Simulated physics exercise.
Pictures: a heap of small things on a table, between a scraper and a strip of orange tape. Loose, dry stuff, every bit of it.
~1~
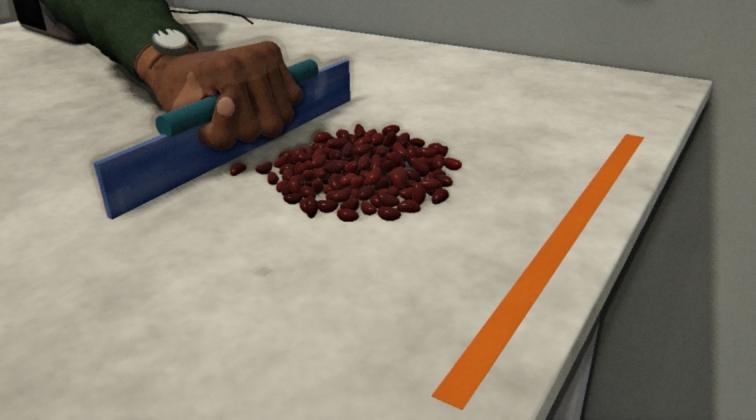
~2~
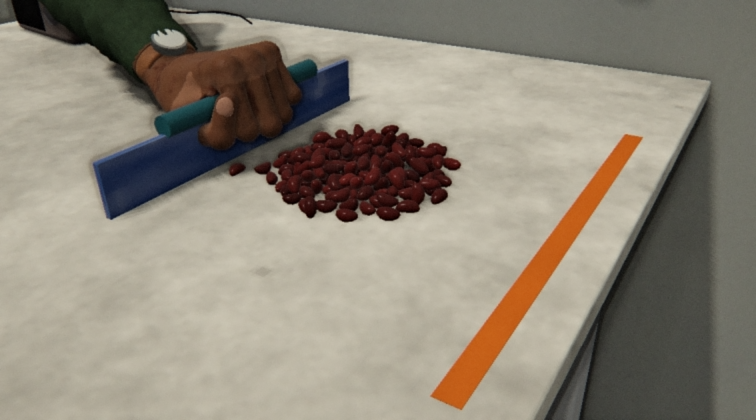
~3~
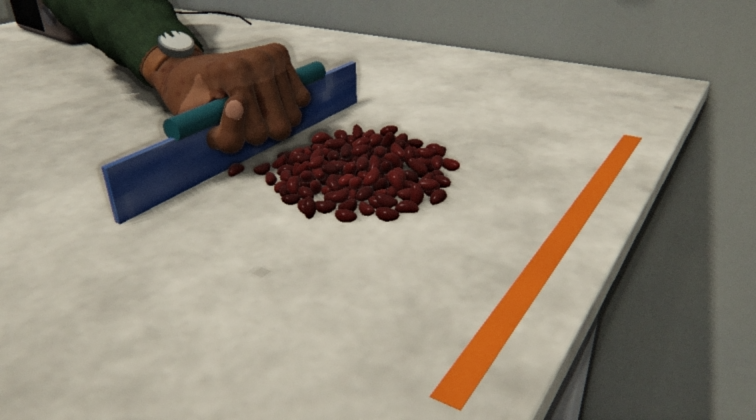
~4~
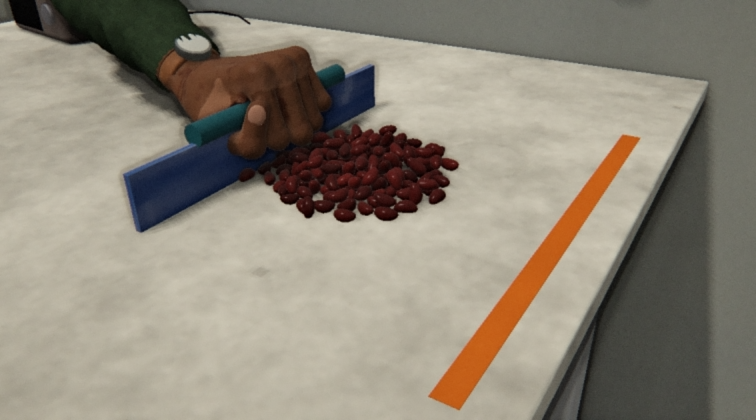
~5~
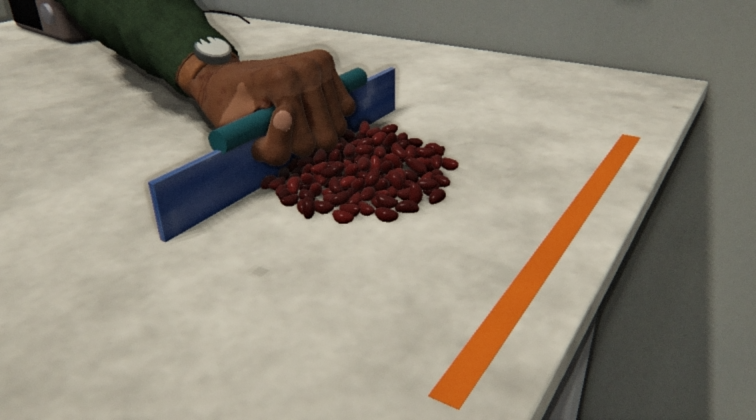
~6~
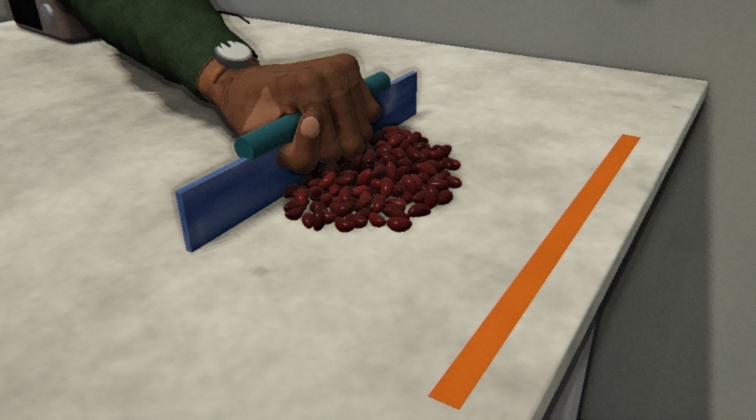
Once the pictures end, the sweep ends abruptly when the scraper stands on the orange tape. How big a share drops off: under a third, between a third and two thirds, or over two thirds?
To the floor: Upwards of two thirds.
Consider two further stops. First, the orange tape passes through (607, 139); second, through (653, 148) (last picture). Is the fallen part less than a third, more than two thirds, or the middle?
Result 1: One to two thirds. Result 2: More than two thirds.
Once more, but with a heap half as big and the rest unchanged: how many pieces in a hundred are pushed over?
It should be about 60 percent.
Shortly afterwards, scraper still moving, near (446, 145); heap all on the table, its front near (579, 242).
Next, scraper stopped at the orange tape; heap near two thirds over the edge.
Some moments later, scraper stopped at the orange tape; heap the bulk over the edge.
In the end, scraper stopped at the orange tape; heap the bulk over the edge.
